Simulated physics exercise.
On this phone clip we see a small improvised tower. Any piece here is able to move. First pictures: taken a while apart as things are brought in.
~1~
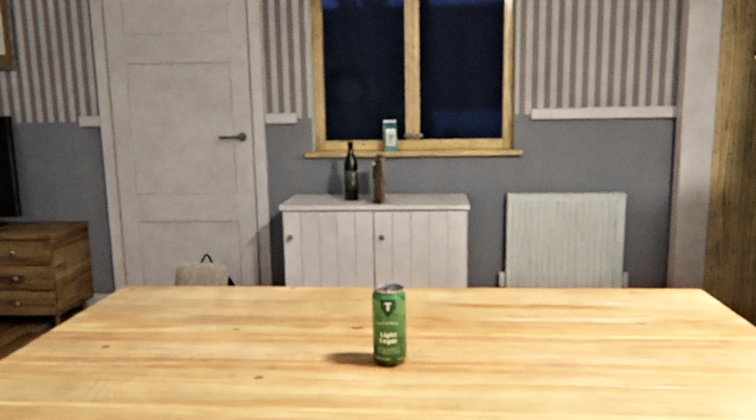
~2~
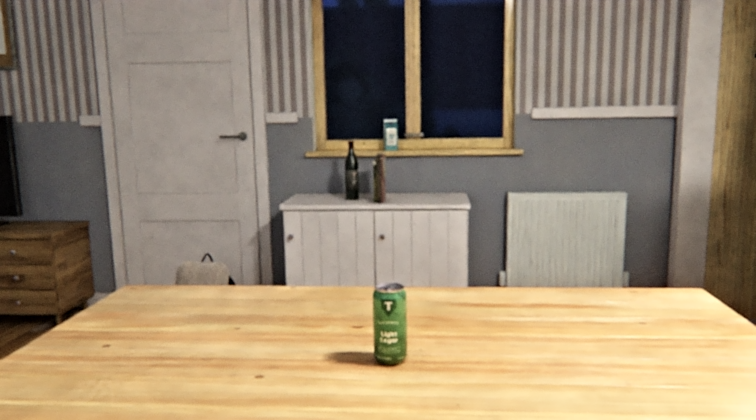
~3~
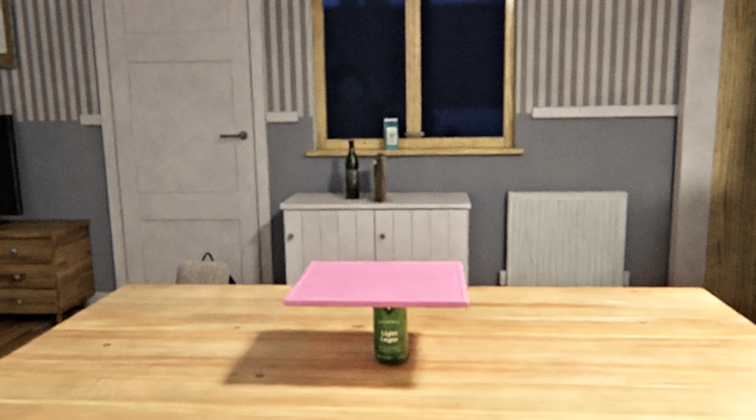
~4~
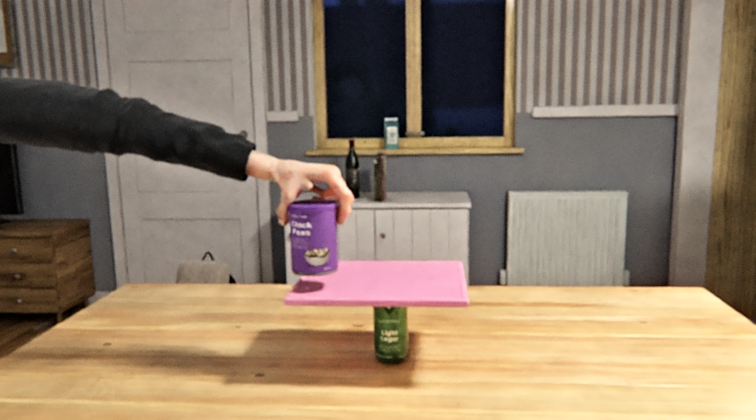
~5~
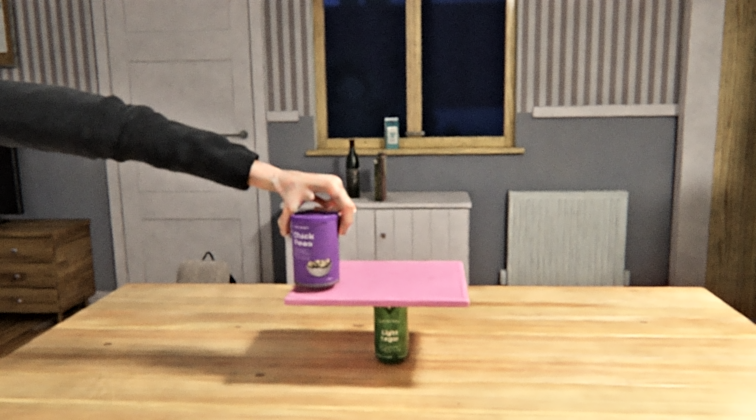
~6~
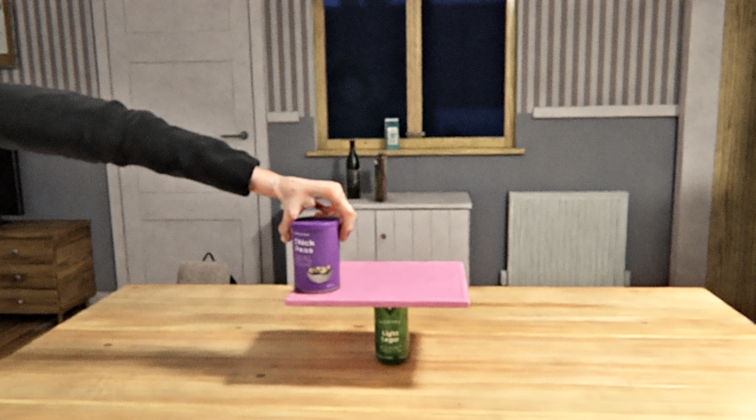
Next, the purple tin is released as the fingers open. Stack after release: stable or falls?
Falls.
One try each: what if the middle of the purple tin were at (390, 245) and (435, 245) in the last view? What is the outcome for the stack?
Stands firm, then topples.
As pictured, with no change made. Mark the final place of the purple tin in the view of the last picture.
The object finishes somewhere near (254, 360).
Then, 0.30 s later than the last frame, purple tin now fallen; pink lid tilted by 55°.
Then, 0.70 s later than the last frame, pink lid on its side.
When it is over, fallen, pink lid and purple tin; green can as before. End places, in pixels of the last picture, purple tin near (253, 359). The stack loses its balance.
